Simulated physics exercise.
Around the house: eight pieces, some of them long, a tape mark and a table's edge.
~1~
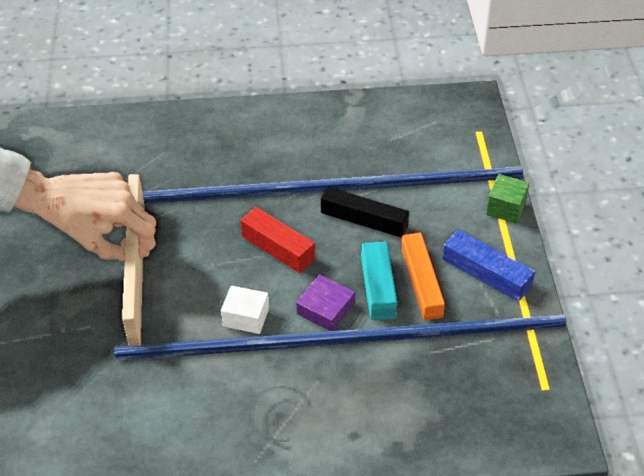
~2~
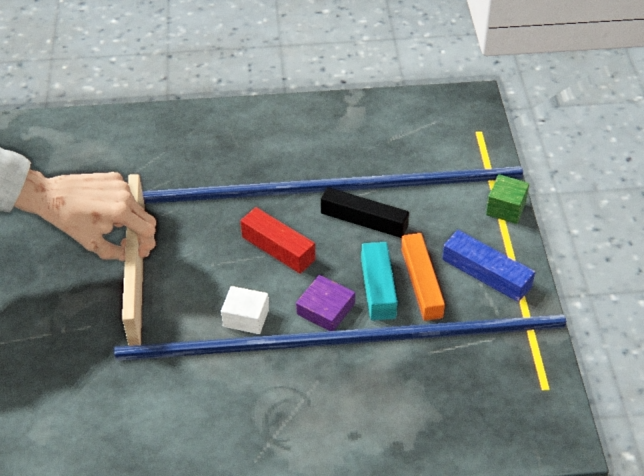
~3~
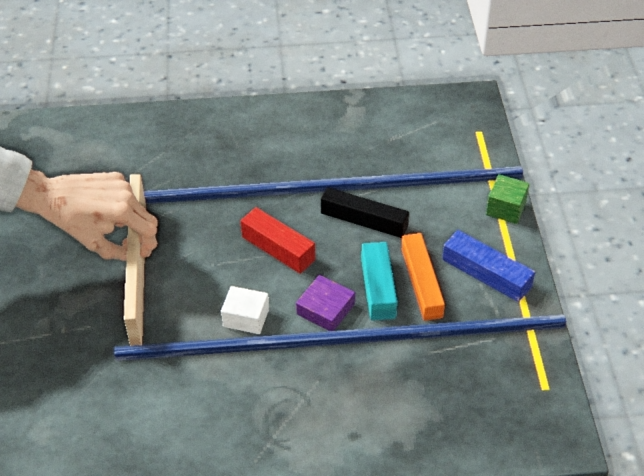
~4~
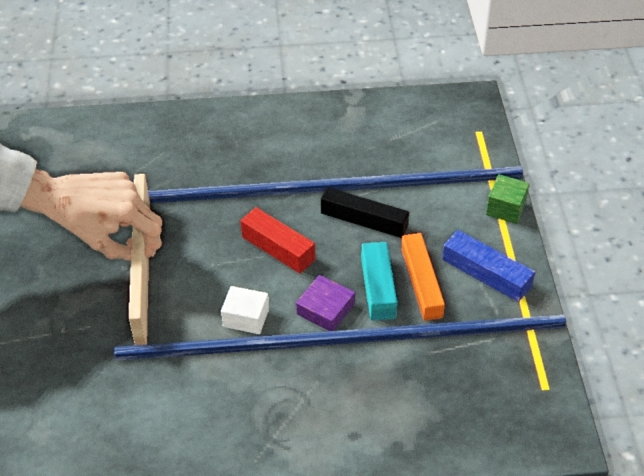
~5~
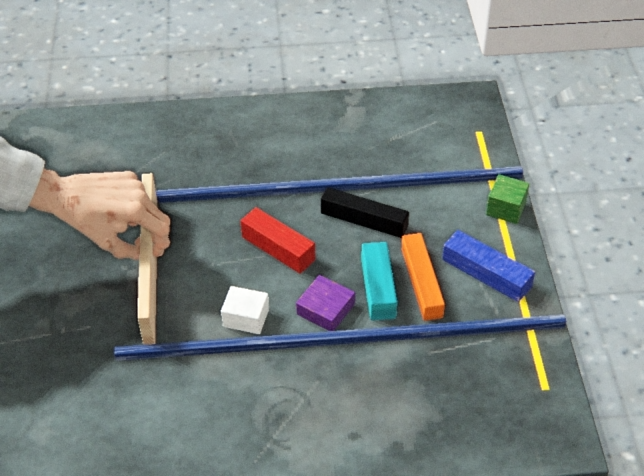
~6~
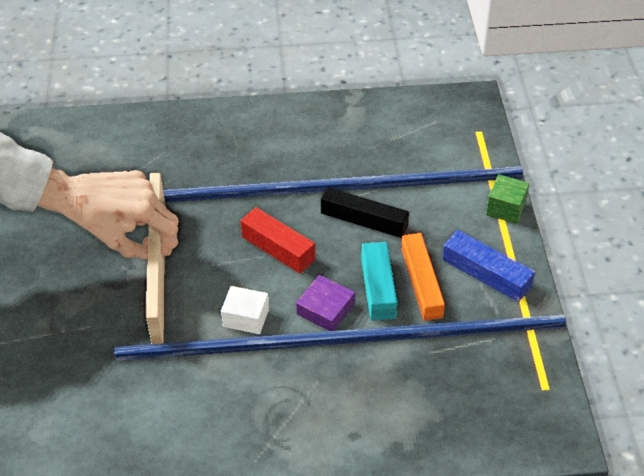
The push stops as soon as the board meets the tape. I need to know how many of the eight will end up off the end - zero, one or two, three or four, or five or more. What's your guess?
The push clears five or more off the end, I'd bet.
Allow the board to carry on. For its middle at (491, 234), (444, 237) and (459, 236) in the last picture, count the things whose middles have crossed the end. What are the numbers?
First 5, then 1, finally 2.
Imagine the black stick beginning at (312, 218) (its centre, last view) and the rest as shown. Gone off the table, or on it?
Lab note: Started there, it remains on top.
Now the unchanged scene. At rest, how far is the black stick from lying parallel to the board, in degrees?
Out of line by around 35°.
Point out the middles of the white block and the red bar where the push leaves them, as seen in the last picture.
In the last picture, roughly (541, 285) and (519, 231).
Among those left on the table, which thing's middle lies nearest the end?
Answer: The black stick.
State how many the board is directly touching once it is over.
3.
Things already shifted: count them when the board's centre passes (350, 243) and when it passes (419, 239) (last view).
By then 7, and later 7.
Soon after, none off yet; green block at rest near (508, 199); blue bar at rest near (488, 265); orange stick displaced a little near (438, 271).
In the end, the number that fall off is five or more; gone, purple block, turquoise stick, orange stick, blue bar and green block.
